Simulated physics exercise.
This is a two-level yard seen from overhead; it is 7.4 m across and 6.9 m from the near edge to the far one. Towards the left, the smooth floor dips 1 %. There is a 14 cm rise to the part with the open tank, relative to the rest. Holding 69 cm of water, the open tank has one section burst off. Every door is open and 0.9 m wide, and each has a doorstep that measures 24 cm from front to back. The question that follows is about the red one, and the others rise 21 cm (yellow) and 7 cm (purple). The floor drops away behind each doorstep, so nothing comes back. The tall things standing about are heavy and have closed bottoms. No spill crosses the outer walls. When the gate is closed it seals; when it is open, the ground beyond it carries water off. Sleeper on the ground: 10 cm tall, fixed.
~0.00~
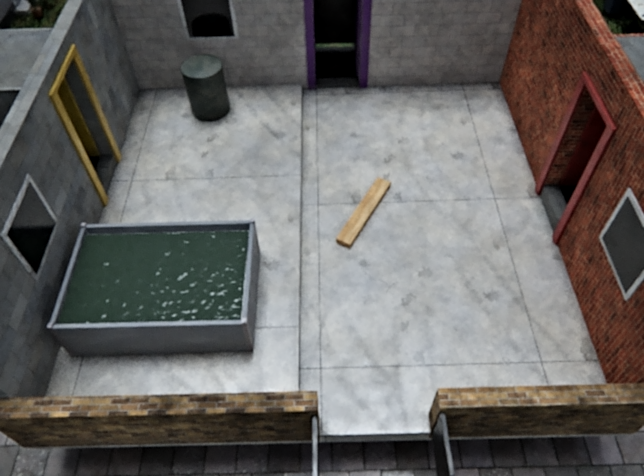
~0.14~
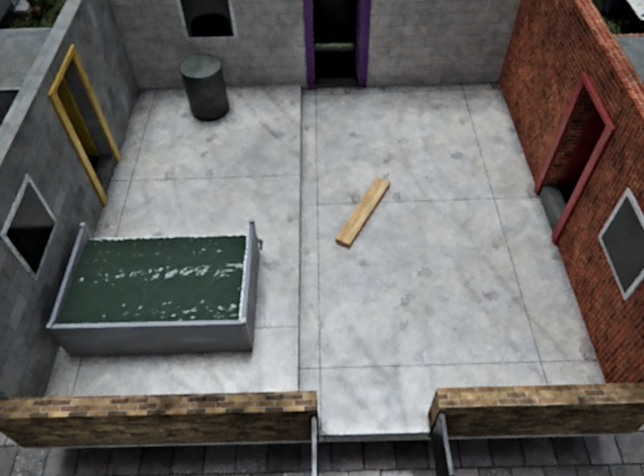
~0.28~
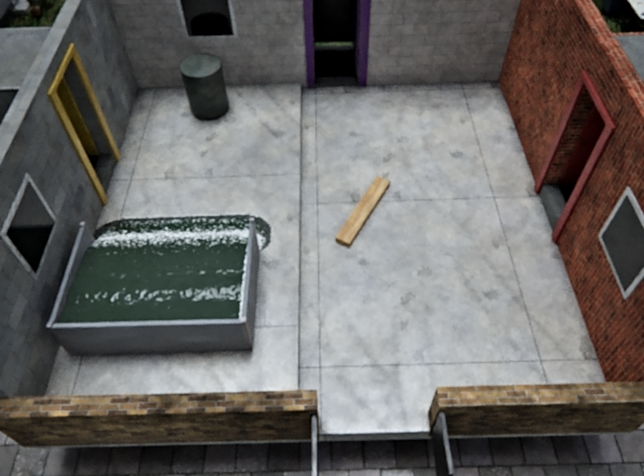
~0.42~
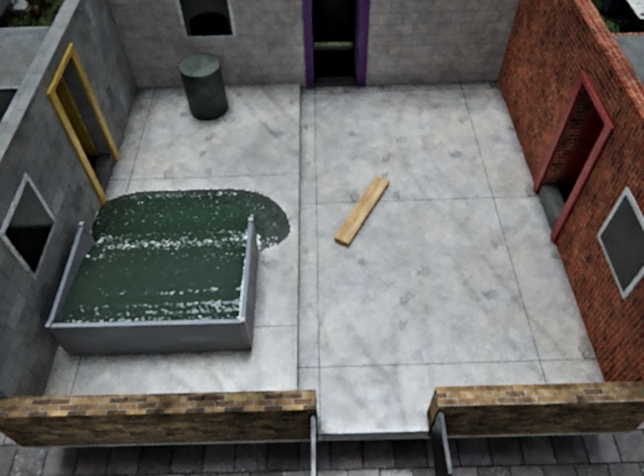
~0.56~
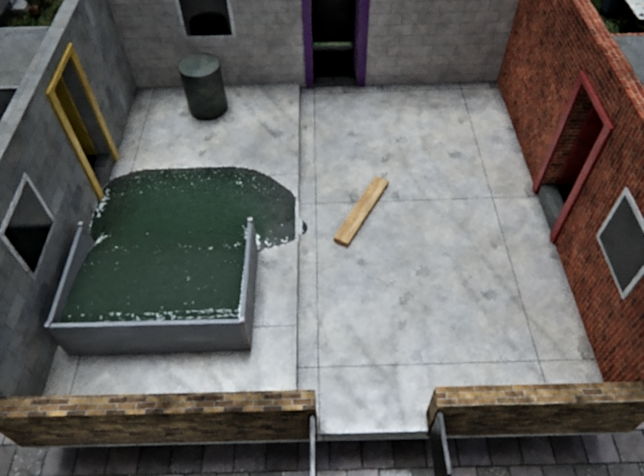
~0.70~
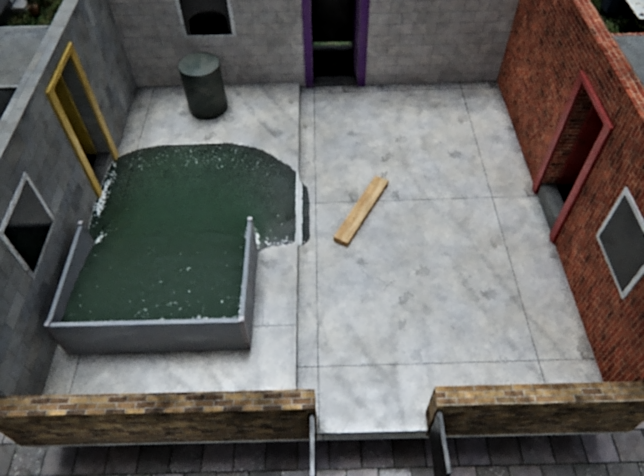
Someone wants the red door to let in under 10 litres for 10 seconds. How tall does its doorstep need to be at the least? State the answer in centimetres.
It would need to be roughly 7.5 cm high.
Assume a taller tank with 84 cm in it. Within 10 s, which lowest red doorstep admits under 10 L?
Then around 9.5 centimetres.
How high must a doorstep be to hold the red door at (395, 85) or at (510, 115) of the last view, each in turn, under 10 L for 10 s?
9.0 and 14.0 cm.
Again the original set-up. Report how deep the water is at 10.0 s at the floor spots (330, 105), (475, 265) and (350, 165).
Respectively 6 cm, 3 cm and 5 cm.
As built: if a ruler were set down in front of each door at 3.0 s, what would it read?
The yellow door has 13 cm, the red door 0 cm and the purple door 16 cm.
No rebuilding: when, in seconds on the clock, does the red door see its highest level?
I'd guess close to 5.5 seconds.
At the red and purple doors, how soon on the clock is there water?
Red: 5.0 s; purple: 2.0 s.
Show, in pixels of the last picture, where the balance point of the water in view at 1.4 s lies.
(182, 214).
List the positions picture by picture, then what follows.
The open tank at (160, 274) is whole and still, 69 cm deep; the red door at (567, 172) is dry, in the first frame.
The front is at a hidden place, 0.3 m from the gap on the far side; 0.6 m2 of floor is wet, 69 cm left at the back, in the second frame.
The front is at (116, 223), 0.7 m from the gap on the far side; 1.8 m2 of floor is wet, 68 cm left at the back, in the third frame.
Water pours out on the far side and has run 1.3 m, to (133, 196); about 11 cm deep outside, 61 cm at the back, in the fourth frame.
The front is at (142, 173), 1.8 m from the gap on the far side; 5.5 m2 of floor is wet, 59 cm left at the back, in the fifth frame.
Water pours out on the far side and has run 2.4 m, to (151, 149); about 8 cm deep outside, 56 cm at the back; the red door at (564, 171), 6.0 m from the gap, is still 4.0 m from the nearest water, in the sixth frame.
After 1.4 s water covers 35 % of the floor, deepest (36 cm) near (202, 120); it has not reached the red door.
After 3.0 s water covers 45 % of the floor, deepest (38 cm) near (181, 86); it has not reached the red door.
After 10.0 s water covers 95 % of the floor, deepest (12 cm) near (304, 375); 4 cm at the red door, 0 litres in over its 27 cm doorstep.
At the red door as built, the water arrived by 5.2 s and peaked near 12 cm at 5.6 s.
Run again over the same 10 s with other heights there, 14 litres in over 6.5 cm, 5 litres over 9 cm. The limit of 10 litres is kept from about 7.5 cm up.
